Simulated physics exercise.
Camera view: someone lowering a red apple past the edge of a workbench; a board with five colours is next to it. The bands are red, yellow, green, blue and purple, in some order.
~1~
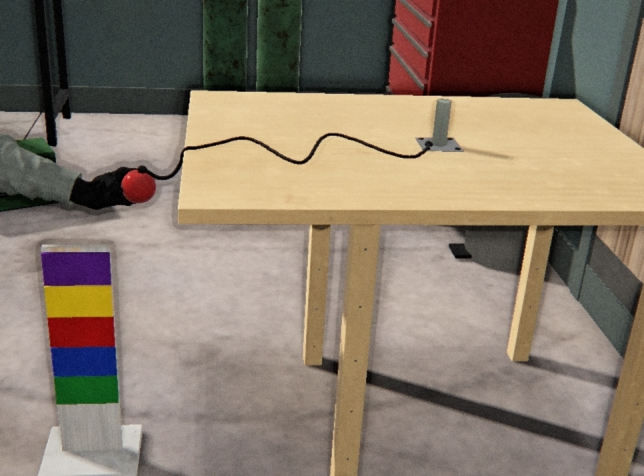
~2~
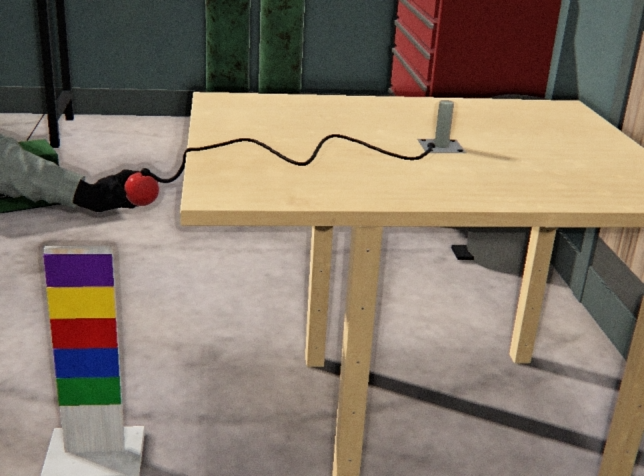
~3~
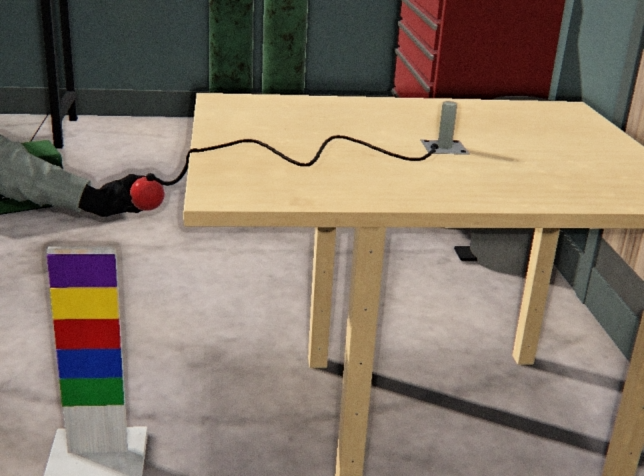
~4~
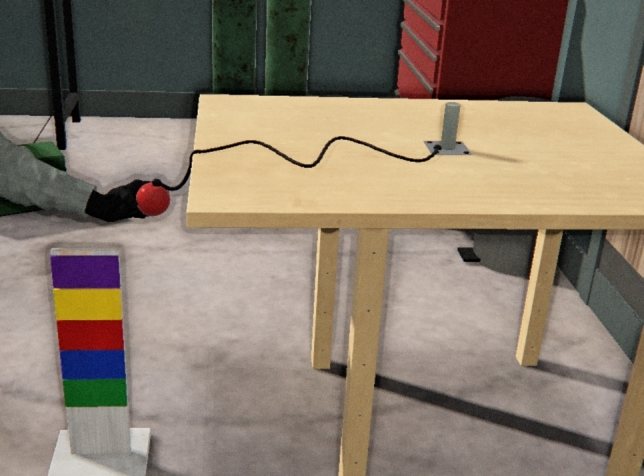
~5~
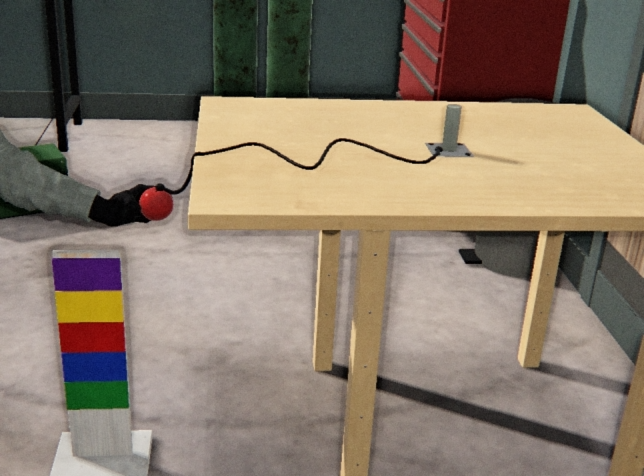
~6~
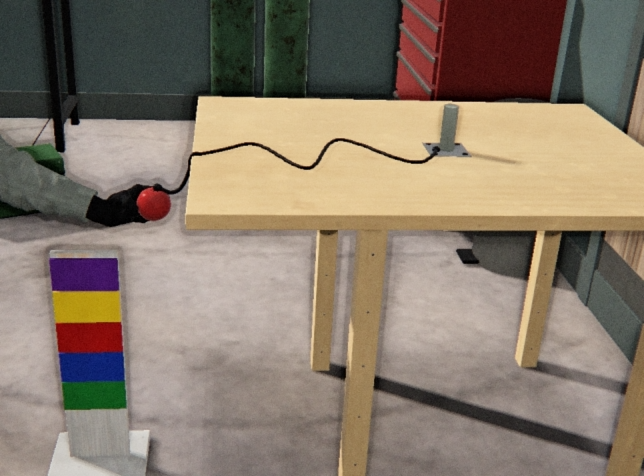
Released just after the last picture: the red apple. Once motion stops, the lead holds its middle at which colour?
At blue.
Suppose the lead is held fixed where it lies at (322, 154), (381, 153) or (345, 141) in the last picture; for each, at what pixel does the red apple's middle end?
First try near (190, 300), second near (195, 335), third near (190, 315).
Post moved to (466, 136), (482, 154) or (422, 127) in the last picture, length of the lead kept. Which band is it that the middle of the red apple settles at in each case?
Red, red, blue.
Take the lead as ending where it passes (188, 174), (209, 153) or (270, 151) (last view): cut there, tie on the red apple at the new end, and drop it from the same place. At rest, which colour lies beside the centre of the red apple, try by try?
Lab note - try 1: Red; try 2: Yellow; try 3: None, it hangs higher.
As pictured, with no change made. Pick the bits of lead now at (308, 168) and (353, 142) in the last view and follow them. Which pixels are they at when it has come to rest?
One ends up around (194, 154), the other around (307, 150).
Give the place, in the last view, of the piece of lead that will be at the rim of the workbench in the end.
Pixel (308, 168) or thereabouts.
Soon after, apple near (161, 283); level with purple.
Then, apple near (194, 360); level with blue.
Further on, apple near (199, 356); level with blue.
At rest, apple near (197, 358); level with blue. The lead holds its middle at blue.
